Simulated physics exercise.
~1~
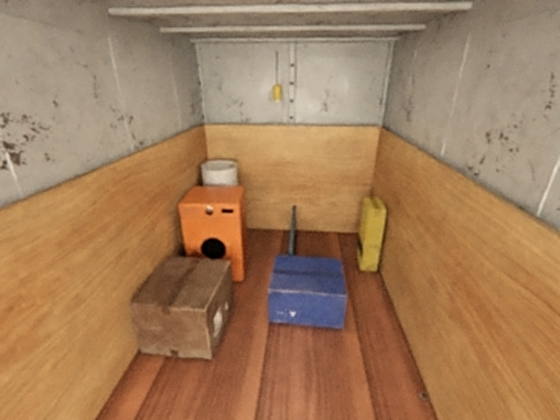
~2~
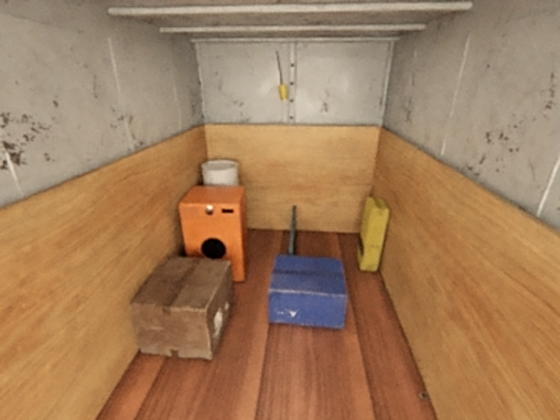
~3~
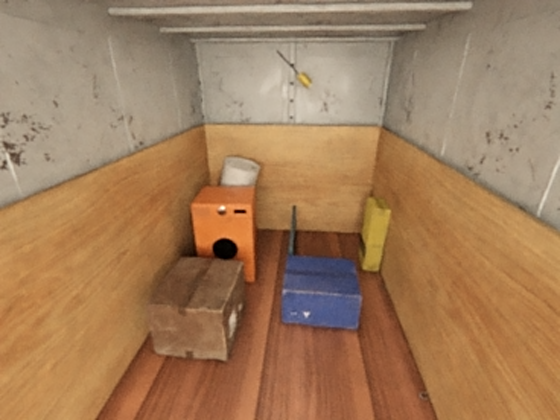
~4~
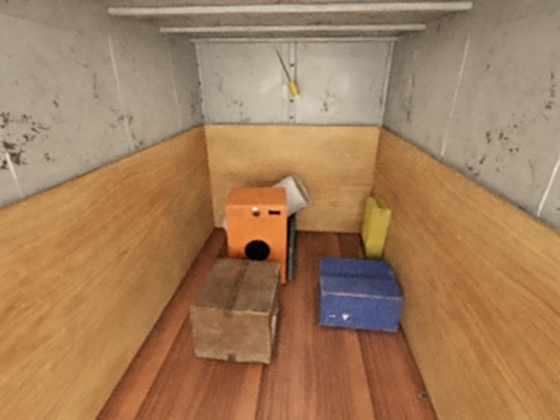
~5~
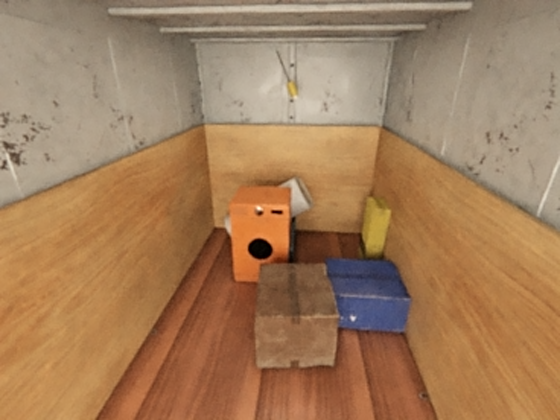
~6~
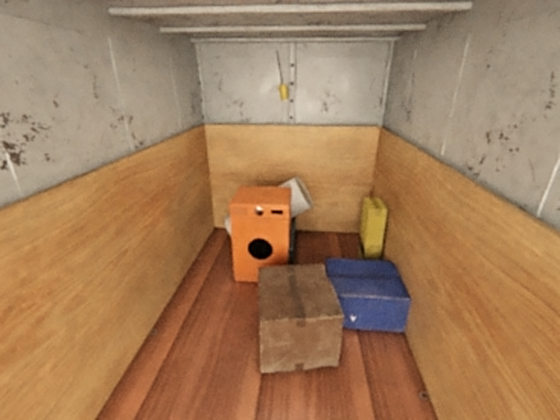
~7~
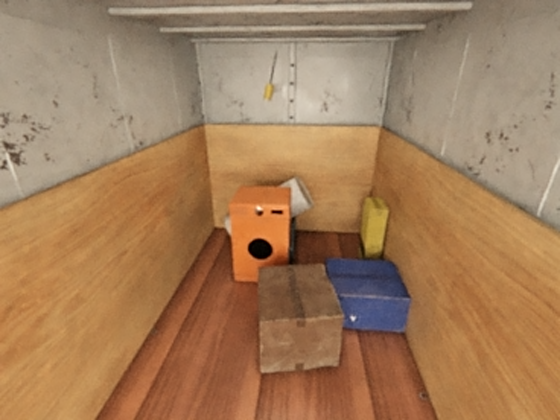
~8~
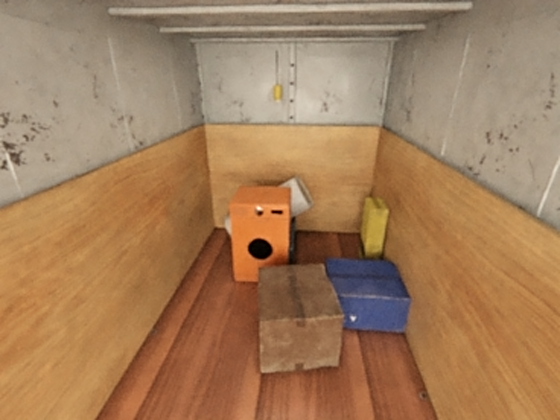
The boxes and orange appliance slide right while the white drum tips and stays leaning.
